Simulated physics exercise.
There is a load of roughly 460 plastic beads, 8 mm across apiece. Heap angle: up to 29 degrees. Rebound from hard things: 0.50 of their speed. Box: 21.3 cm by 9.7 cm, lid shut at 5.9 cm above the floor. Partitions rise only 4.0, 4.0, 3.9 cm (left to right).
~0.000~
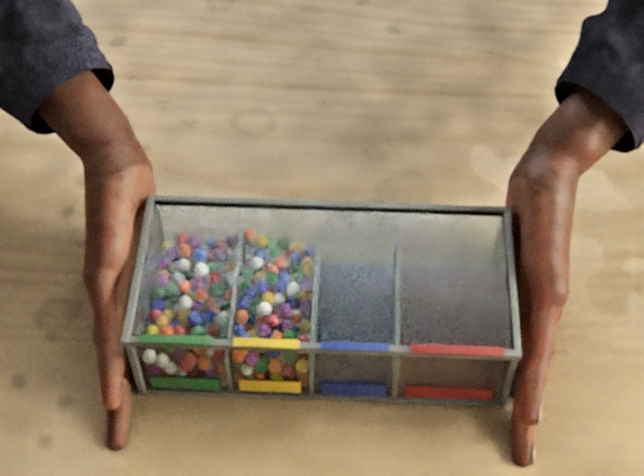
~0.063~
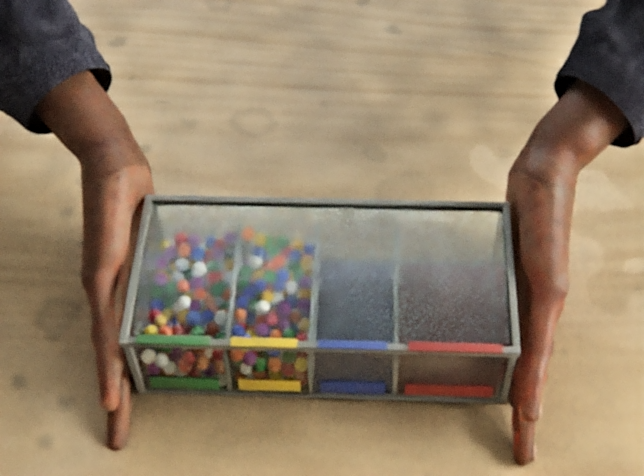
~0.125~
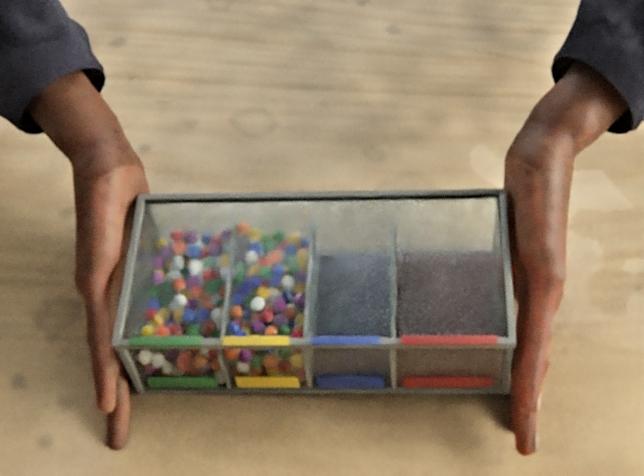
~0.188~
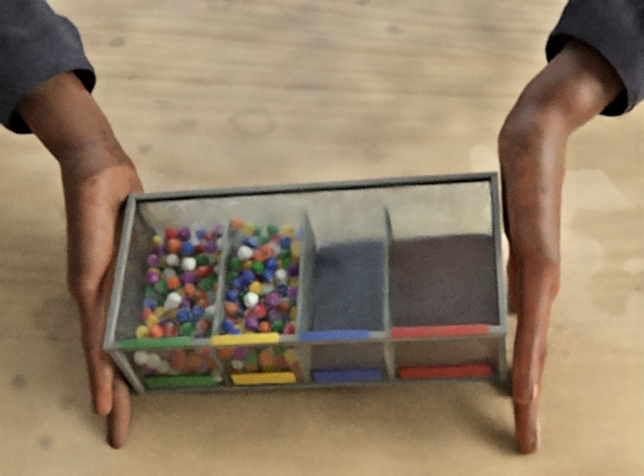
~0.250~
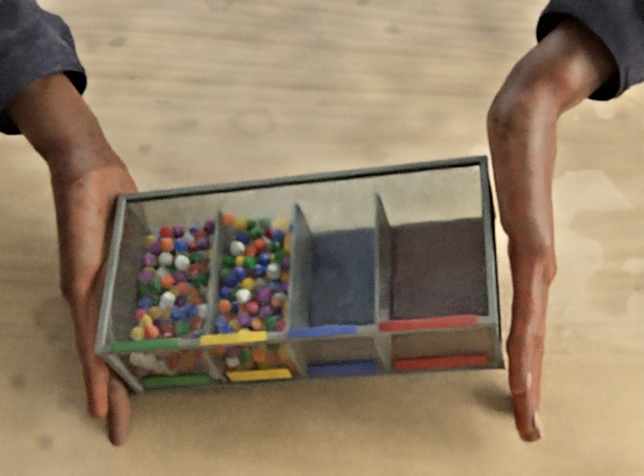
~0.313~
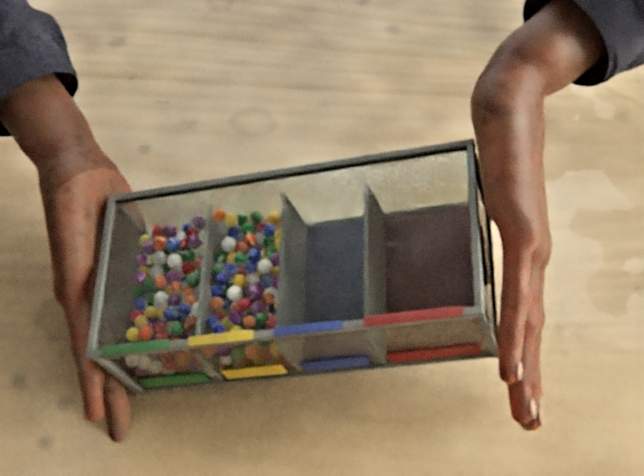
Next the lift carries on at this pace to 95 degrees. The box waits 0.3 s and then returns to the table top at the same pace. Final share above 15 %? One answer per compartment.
Red: Below or equal, blue: Below or equal, green: Above, yellow: Above.
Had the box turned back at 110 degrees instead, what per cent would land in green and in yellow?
With that change it's green at 70 per cent and yellow at 30 per cent.
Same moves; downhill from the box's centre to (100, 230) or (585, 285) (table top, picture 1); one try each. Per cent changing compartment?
I'd put it at roughly 20 per cent for the first tilt and roughly 50 per cent for the second.
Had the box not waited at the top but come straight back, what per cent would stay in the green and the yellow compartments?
In per cent: Green 70, yellow 30.
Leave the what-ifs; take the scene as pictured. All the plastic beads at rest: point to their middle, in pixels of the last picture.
My guess is close to (204, 323).
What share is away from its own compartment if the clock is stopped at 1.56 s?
Roughly 15 percent.
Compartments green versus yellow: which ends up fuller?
The green compartment.
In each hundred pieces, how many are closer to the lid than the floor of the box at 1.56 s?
I'd say around 50 percent of the pieces.
After 1.56 s, tilt 95 degrees; green 70 %, yellow 30 %.
After 2.39 s, tilt 47 degrees; green 70 %, yellow 30 %.
Then, at 3.23 s, tilt 0 degrees; green 70 %, yellow 30 %.
By 3.6 s all is still; red 0 %, blue 0 %, green 70 %, yellow 30 %.
